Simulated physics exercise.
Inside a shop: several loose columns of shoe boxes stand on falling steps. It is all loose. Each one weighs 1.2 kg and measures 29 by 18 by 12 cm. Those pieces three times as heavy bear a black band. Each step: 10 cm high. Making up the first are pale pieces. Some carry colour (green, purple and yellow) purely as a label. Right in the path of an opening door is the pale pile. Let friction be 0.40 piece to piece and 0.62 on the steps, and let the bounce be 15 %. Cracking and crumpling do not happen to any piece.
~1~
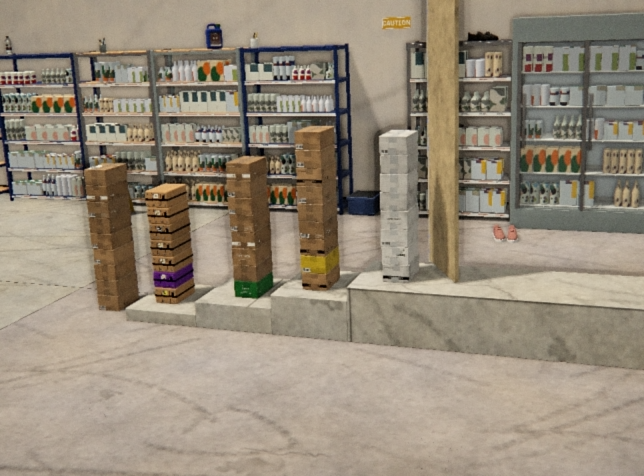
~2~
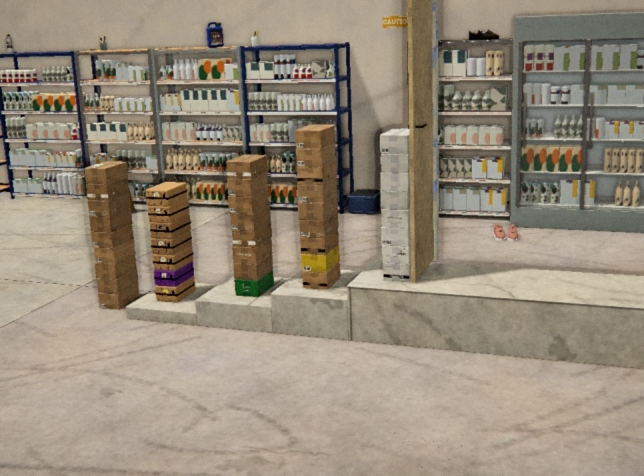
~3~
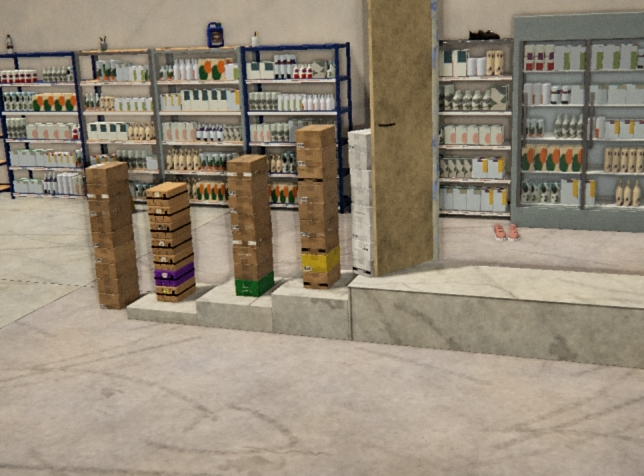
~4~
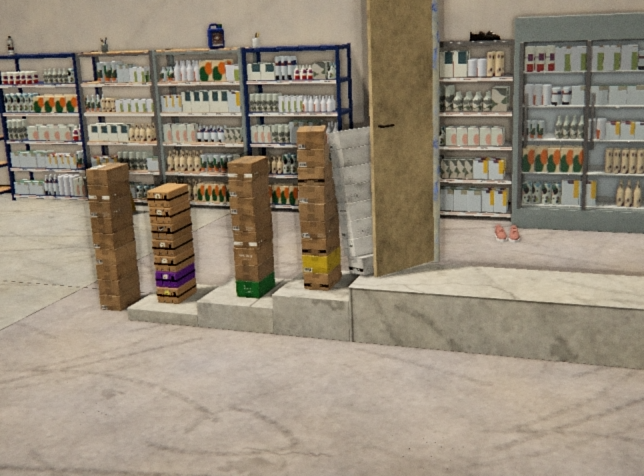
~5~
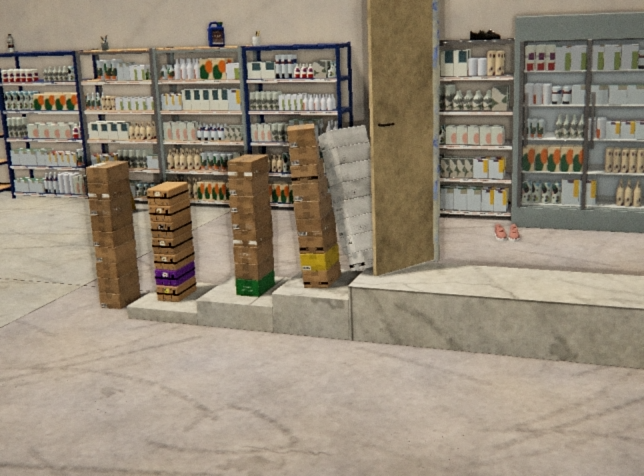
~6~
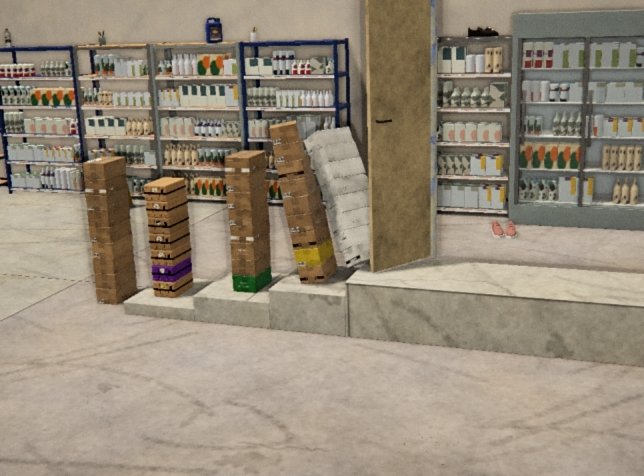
We see a door swing open to the left among stacks of boxes on steps in a shop, reaching the pale stack, which leans left against the neighboring brown stack with a yellow box, tilting it too.
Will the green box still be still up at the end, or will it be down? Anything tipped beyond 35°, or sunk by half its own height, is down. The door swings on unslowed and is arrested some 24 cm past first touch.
The green box keeps its position.
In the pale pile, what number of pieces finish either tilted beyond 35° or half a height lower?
Count: 8.
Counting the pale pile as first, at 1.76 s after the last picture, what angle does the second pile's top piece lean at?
About 100°.
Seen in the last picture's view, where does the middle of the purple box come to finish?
In the final image its middle is around (143, 276).
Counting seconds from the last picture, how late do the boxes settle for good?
At around 4.0 s.
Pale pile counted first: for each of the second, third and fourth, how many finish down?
Counting pieces, the second pile has 9, the third 5 and the fourth 7.
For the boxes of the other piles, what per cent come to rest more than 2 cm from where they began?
I get 90 %.
Then, 0.58 s on from the sixth picture, 8 of the pale pile down; 9 of the 33 other boxes down; green box unmoved; yellow box tipped 35°.
Then, 1.76 s on from the sixth picture, 8 of the pale pile down; 21 of the 33 other boxes down; green box unmoved; yellow box tipped 55°, 7 cm lower.
Finally, 8 of the pale pile down; 30 of the 33 other boxes down; green box unmoved; purple box tipped 69°, 7 cm lower; yellow box tipped 55°, 7 cm lower. Seen by the last camera, middles, green box near (252, 278), purple box near (143, 276).
